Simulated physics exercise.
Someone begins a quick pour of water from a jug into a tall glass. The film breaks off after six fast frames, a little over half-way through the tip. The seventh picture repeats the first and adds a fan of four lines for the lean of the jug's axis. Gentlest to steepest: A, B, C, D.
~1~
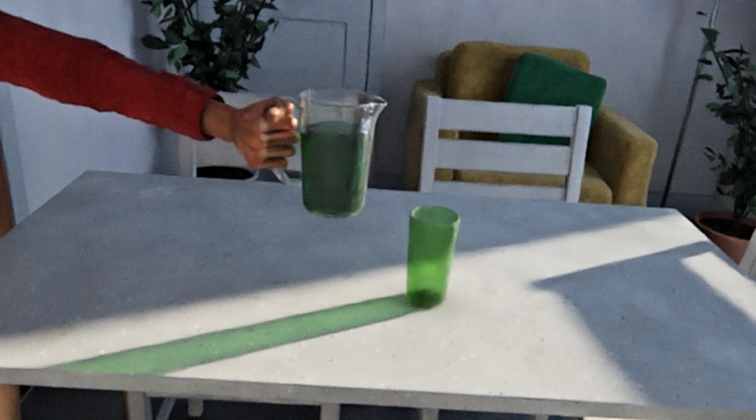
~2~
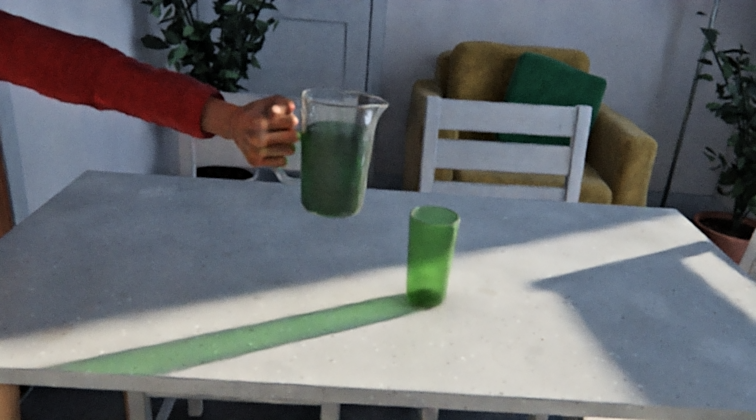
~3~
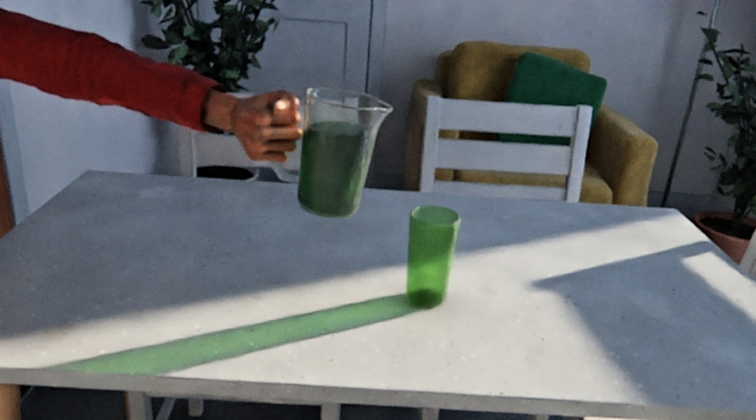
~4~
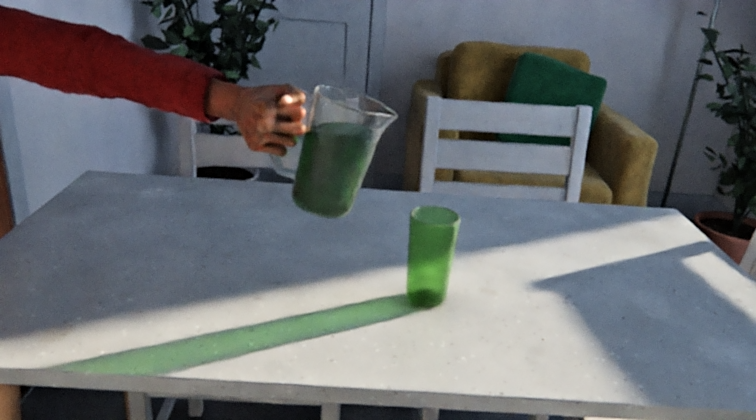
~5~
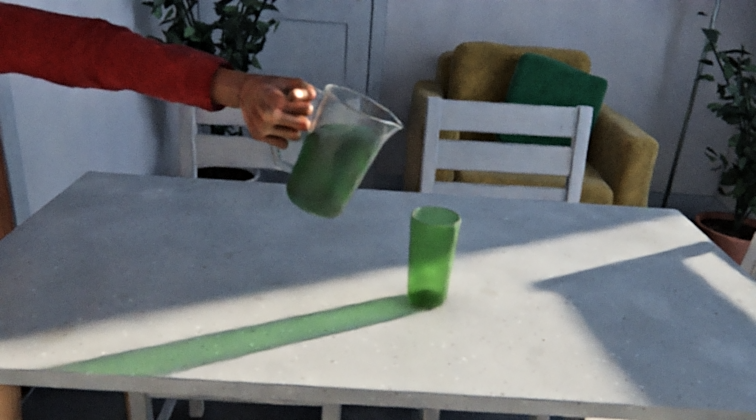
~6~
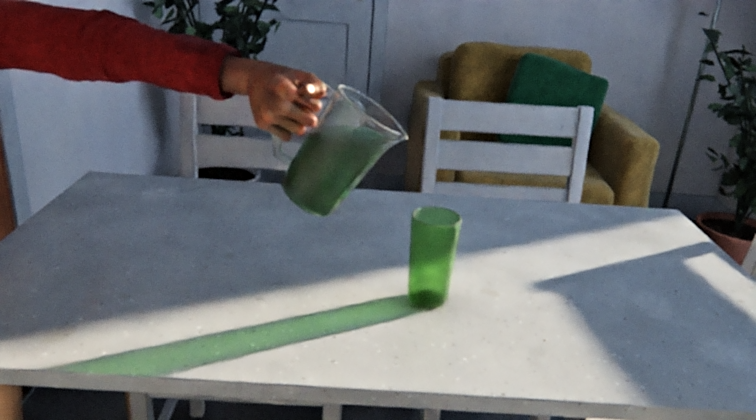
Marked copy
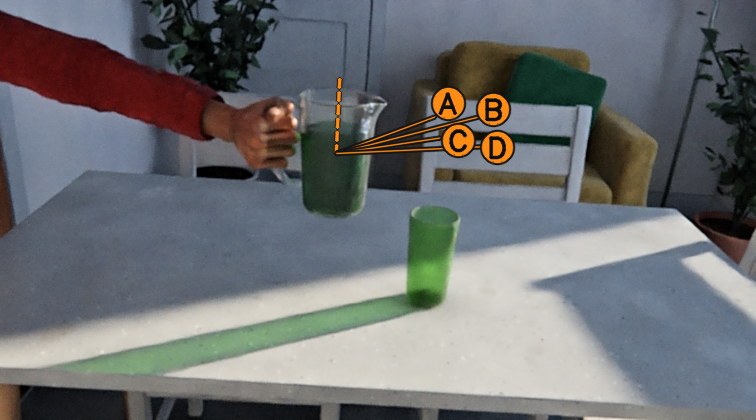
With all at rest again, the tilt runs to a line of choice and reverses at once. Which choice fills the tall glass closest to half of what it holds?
Line A does it best.
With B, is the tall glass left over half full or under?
Over half.
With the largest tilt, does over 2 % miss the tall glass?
Yes, it does.
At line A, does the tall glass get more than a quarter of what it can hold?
Yes, clearly.
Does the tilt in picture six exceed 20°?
Yes.
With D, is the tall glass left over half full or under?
Over half.
On the marked copy, A at (435, 116); B at (477, 117); C at (439, 138); D at (480, 146).
If A is chosen, the tall glass ends with about 48 % of what it can hold.
If B is chosen, the tall glass ends with about 70 % of what it can hold.
If C is chosen, the tall glass ends with about 91 % of what it can hold.
If D is chosen, the tall glass ends with about 93 % of what it can hold; 14 % of the water is spilt.
